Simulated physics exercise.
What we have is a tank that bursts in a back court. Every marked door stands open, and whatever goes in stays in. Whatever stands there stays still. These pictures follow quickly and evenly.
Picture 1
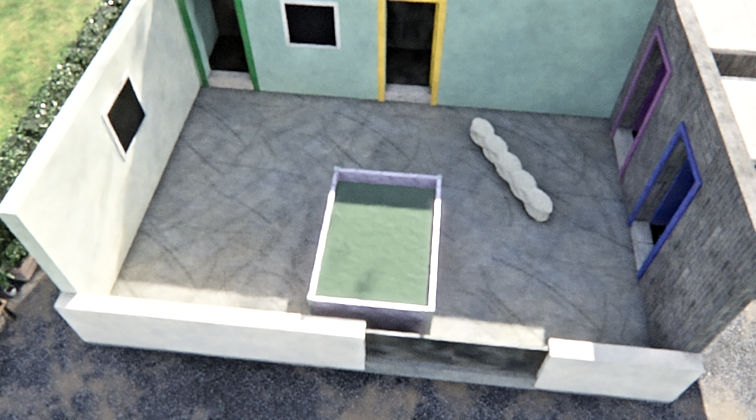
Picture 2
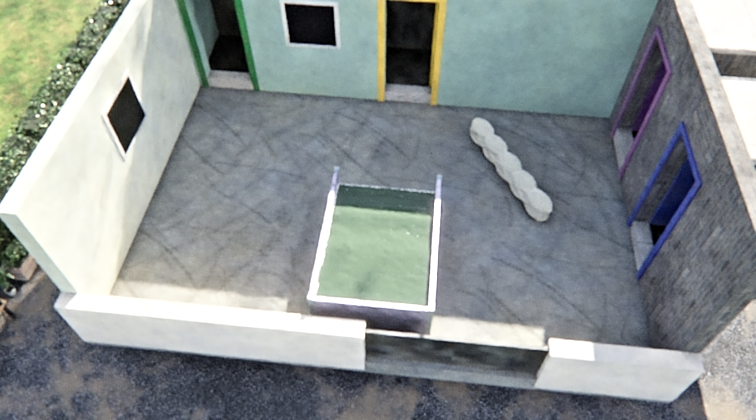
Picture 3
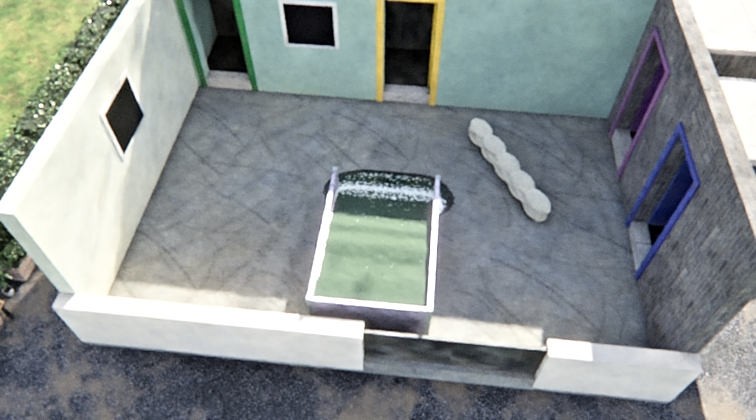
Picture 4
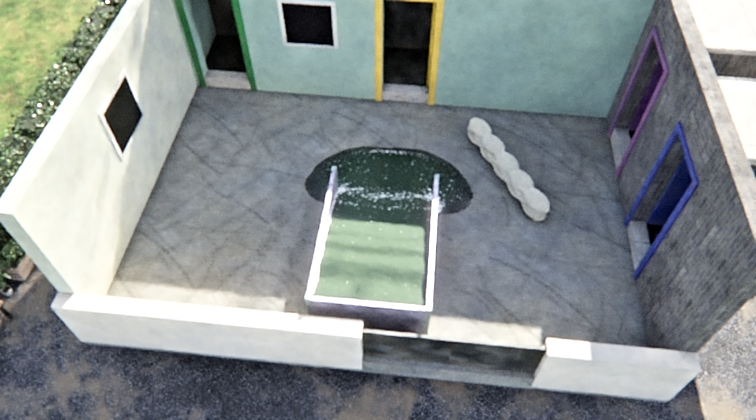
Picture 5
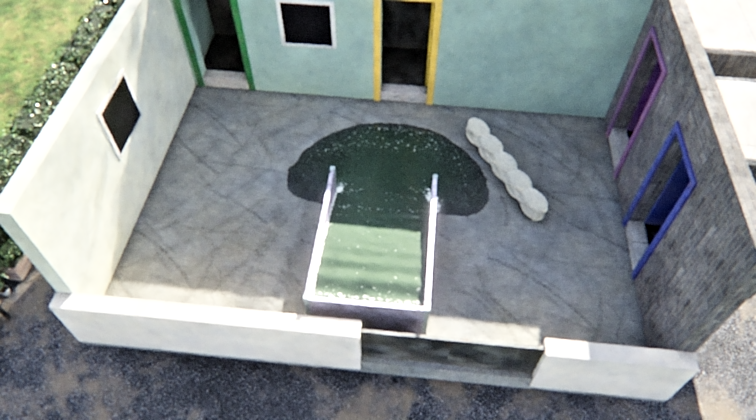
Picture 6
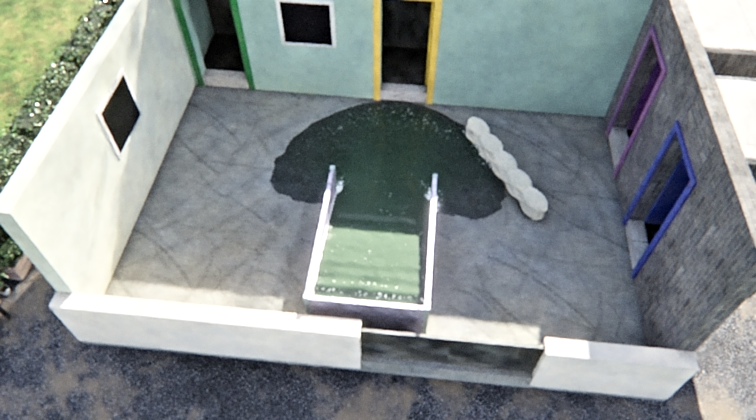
An open tank of still green water stood in a walled back court, then its far side gave way and water poured out, spreading across the grey floor in a widening dark, rounded pool.
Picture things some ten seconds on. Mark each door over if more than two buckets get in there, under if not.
Purple door - under; green door - under; yellow door - over; blue door - under.
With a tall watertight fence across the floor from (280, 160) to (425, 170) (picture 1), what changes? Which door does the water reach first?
The yellow one.
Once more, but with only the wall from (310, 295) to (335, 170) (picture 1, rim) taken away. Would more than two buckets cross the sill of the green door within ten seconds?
In short: Green door takes more.
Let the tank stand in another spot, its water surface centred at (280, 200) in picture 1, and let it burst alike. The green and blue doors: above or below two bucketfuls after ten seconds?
Green door exceeds it, blue door falls short.
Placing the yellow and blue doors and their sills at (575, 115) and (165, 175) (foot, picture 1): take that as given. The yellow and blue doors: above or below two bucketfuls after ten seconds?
Well, the yellow one stays short of the threshold, while the blue one stays short of the threshold.
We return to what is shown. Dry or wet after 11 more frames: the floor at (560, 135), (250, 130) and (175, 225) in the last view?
First swamped, then swamped, then spared.
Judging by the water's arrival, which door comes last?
My answer: The blue door.
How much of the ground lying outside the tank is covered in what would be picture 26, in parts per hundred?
It comes to roughly 55 in a hundred.
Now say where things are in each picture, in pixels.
The first frame shows still water in the open tank at (380, 236).
In the second frame, the front is at (440, 212), out from the gap on the open tank's far side.
In the third frame, water pours out on the open tank's far side and has run to (446, 193).
In the fourth frame, water pours out on the open tank's far side and has run to (443, 164).
In the fifth frame, water pours out on the open tank's far side and has run to (405, 127).
In the sixth frame, water pours out on the open tank's far side and has run to (401, 104).
A moment on, water covers 25 % of the floor; the purple door not reached, the green door not reached, the yellow door over two buckets in, the blue door not reached.
Next, water covers 40 % of the floor; the purple door wet at the sill, nothing in, the green door wet at the sill, nothing in, the yellow door far over two buckets in, the blue door not reached.
Then, water covers 55 % of the floor; the purple door wet at the sill, nothing in, the green door under two buckets in, the yellow door far over two buckets in, the blue door wet at the sill, nothing in.
Later, water covers 90 % of the floor; the purple door wet at the sill, nothing in, the green door under two buckets in, the yellow door far over two buckets in, the blue door wet at the sill, nothing in.
In the end, water covers 95 % of the floor; the purple door wet at the sill, nothing in, the green door under two buckets in, the yellow door far over two buckets in, the blue door wet at the sill, nothing in.
